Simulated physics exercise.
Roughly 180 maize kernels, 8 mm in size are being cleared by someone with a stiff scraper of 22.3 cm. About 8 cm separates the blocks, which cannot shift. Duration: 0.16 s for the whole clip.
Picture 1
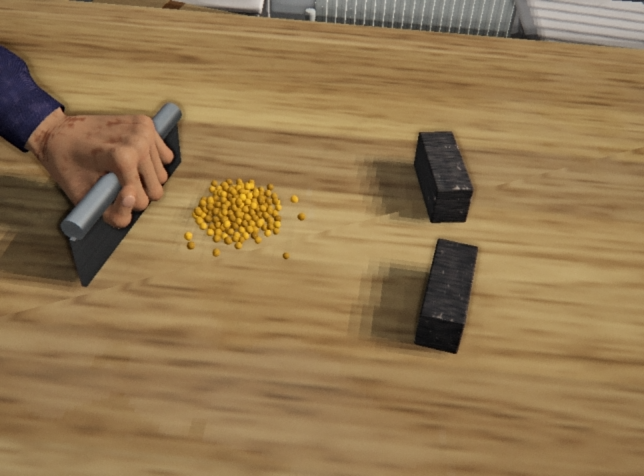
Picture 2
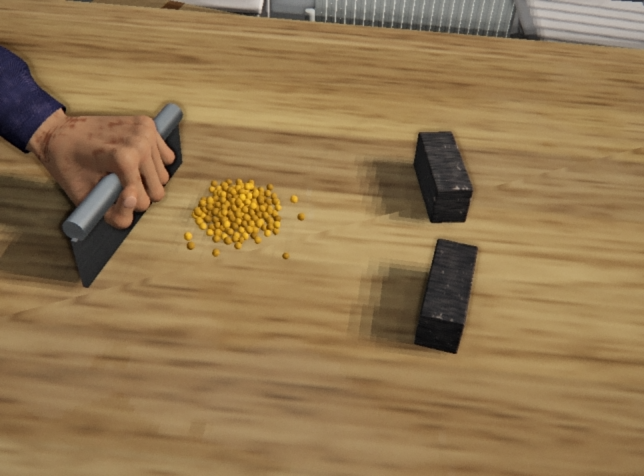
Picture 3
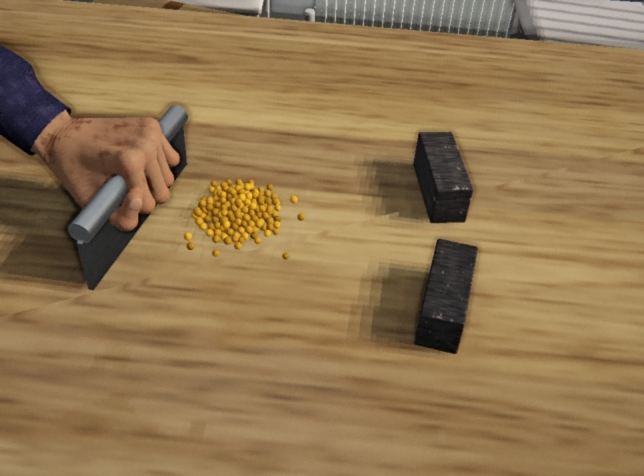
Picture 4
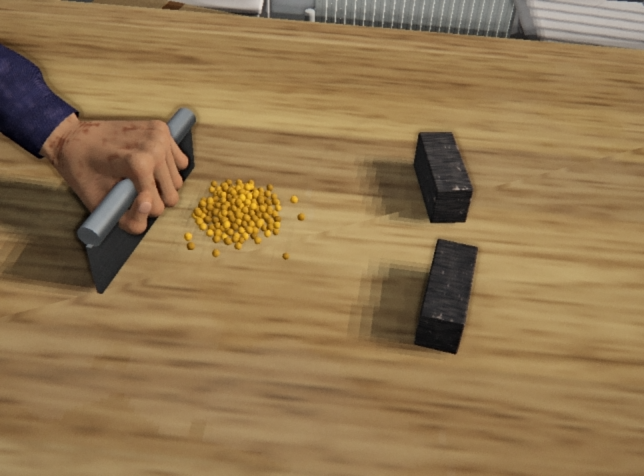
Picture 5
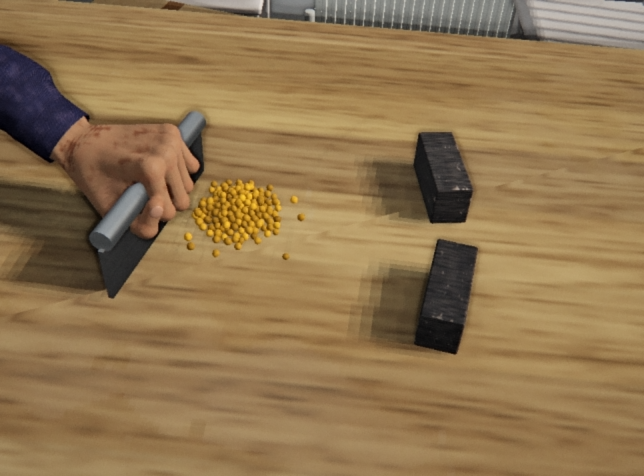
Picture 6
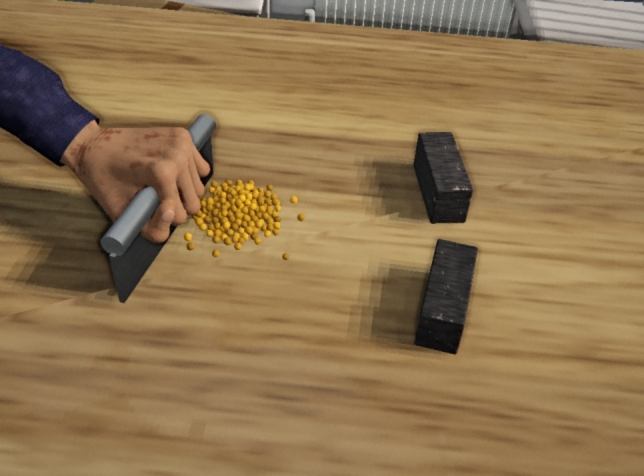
A hand in a dark blue sleeve slid a grey-handled scraper a short way right across a wooden table, up close to a still pile of yellow kernels, while two black blocks stayed put.
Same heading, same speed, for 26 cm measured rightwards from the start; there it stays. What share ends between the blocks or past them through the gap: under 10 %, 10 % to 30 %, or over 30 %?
The gap catches a meager portion.
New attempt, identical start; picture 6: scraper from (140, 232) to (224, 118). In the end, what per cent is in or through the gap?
Gap share: 0 in a hundred.
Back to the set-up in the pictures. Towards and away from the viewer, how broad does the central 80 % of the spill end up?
I'd put it at close to 16 cm, front to back.
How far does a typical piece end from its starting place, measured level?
About 20 cm.
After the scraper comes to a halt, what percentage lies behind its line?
About 15 %.
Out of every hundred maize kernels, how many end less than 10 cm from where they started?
Estimate: About 10 percent.
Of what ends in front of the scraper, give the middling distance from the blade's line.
About 3 cm.
Then, 0.28 s after the last picture, scraper 16 cm from its start, spill 13 cm wide; held up before the blocks 100 %.
Then, 0.57 s after the last picture, scraper 27 cm from its start, spill 18 cm wide; held up before the blocks 100 %.
Then, 0.81 s after the last picture, scraper 27 cm from its start, spill 19 cm wide; in or through the gap 5 %, held up before the blocks 95 %.
In the end, in or through the gap 5 %, round the near block 0 %, round the far block 0 %, held up before the blocks 95 %.
